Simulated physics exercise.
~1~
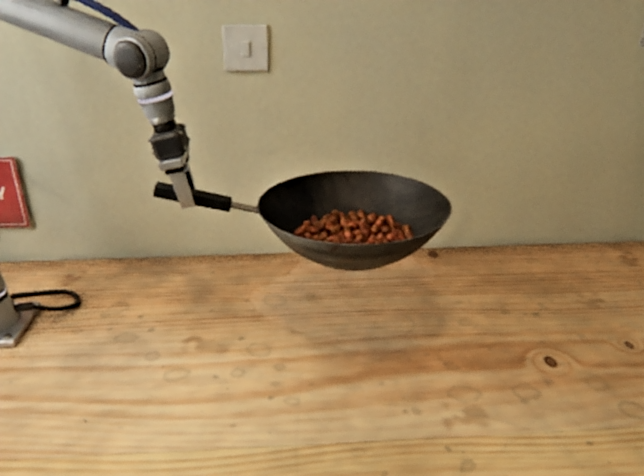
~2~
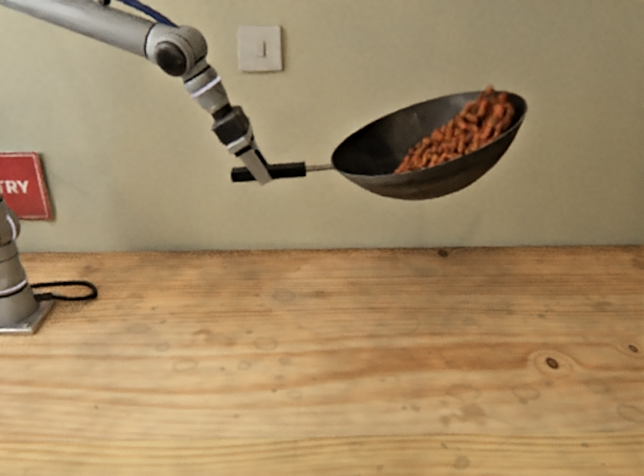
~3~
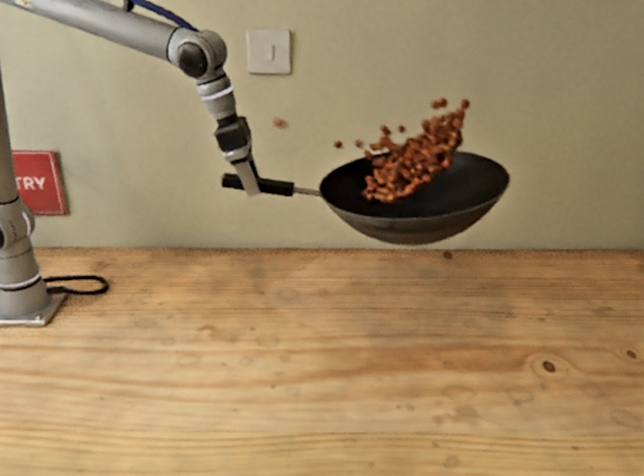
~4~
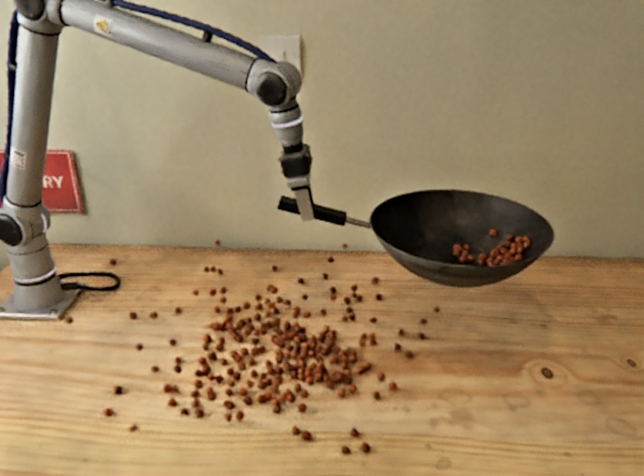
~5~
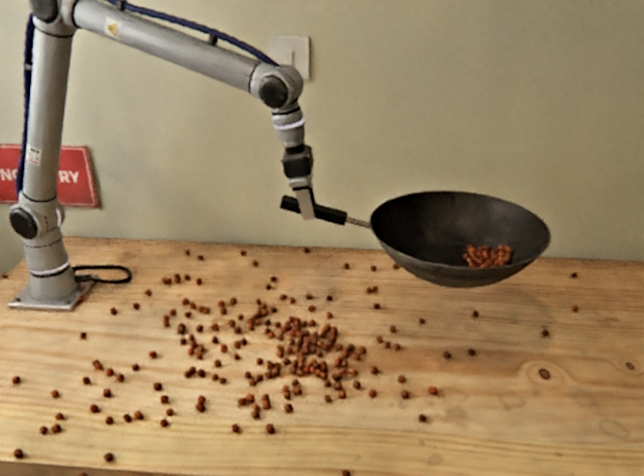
A robot arm held a dark wok of small brown nuts above a wooden table, swung it up and to the right, and tossed them, but most spilled and scattered across the tabletop, leaving only a small pile in the wok.
